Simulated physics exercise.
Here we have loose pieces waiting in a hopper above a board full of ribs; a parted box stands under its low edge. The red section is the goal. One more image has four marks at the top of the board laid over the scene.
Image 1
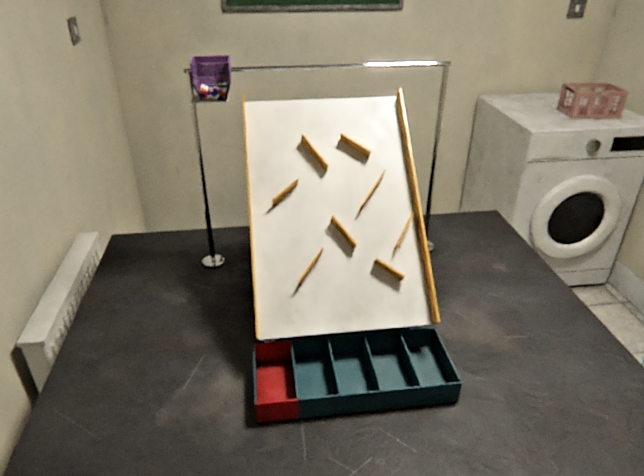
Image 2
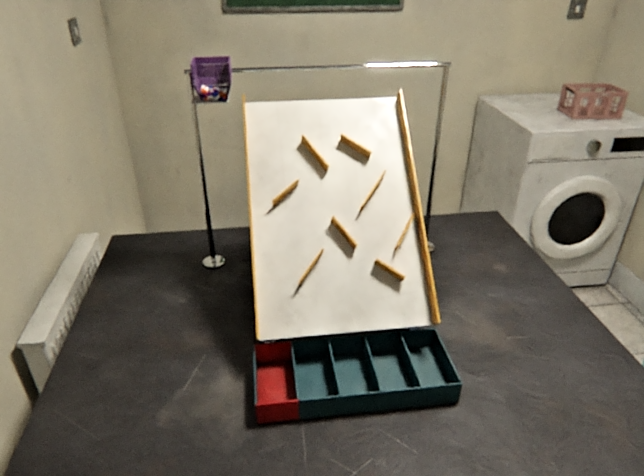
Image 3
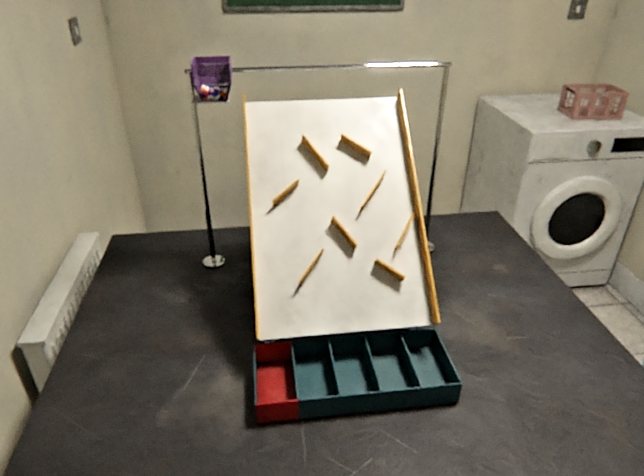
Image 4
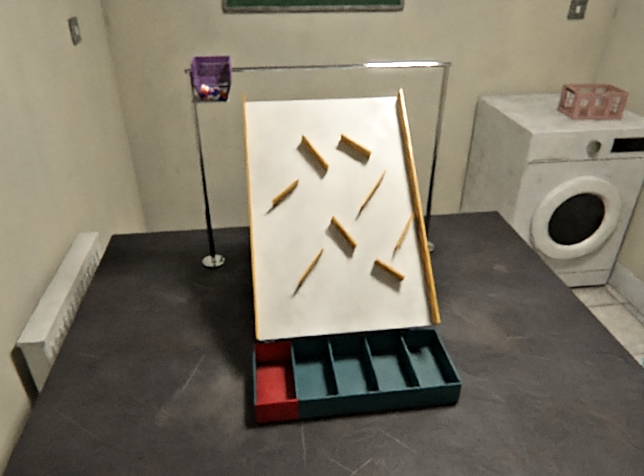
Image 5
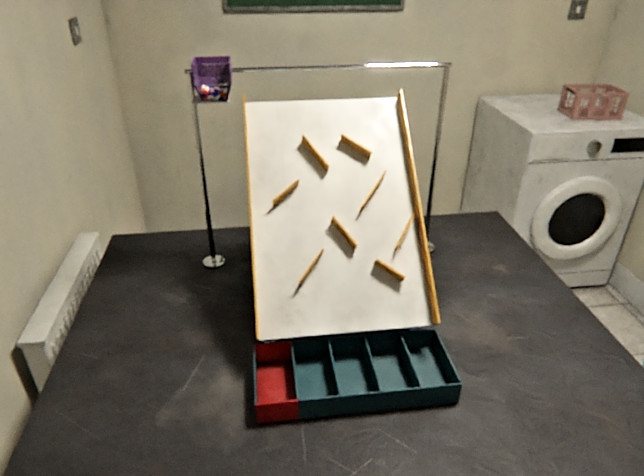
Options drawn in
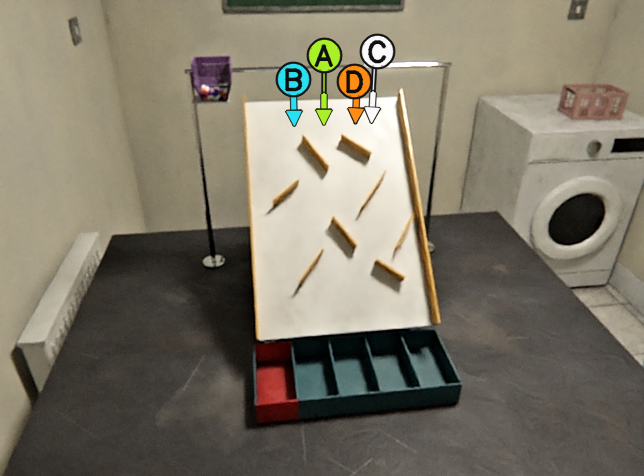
Nothing moved apart from a faint shift inside the small purple container on the rail, which hung above a tilted white board with wooden ribs and a box with one red section below.
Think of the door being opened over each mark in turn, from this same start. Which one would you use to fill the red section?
B.
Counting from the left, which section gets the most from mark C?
It is the fifth one.
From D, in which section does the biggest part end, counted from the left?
It is the fifth one.
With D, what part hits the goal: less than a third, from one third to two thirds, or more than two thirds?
Less than a third.
On the marked copy, mark A meets the board at (323, 119); mark B meets the board at (294, 120); mark C meets the board at (371, 117); mark D meets the board at (355, 117).
With A, a stray few in the red section, nearly all in other sections, a small part held on the board.
With B, about two thirds in the red section, about a third in other sections.
With C, none in the red section, nearly all in other sections, a stray few held on the board.
With D, none in the red section, most in other sections, a small part held on the board.
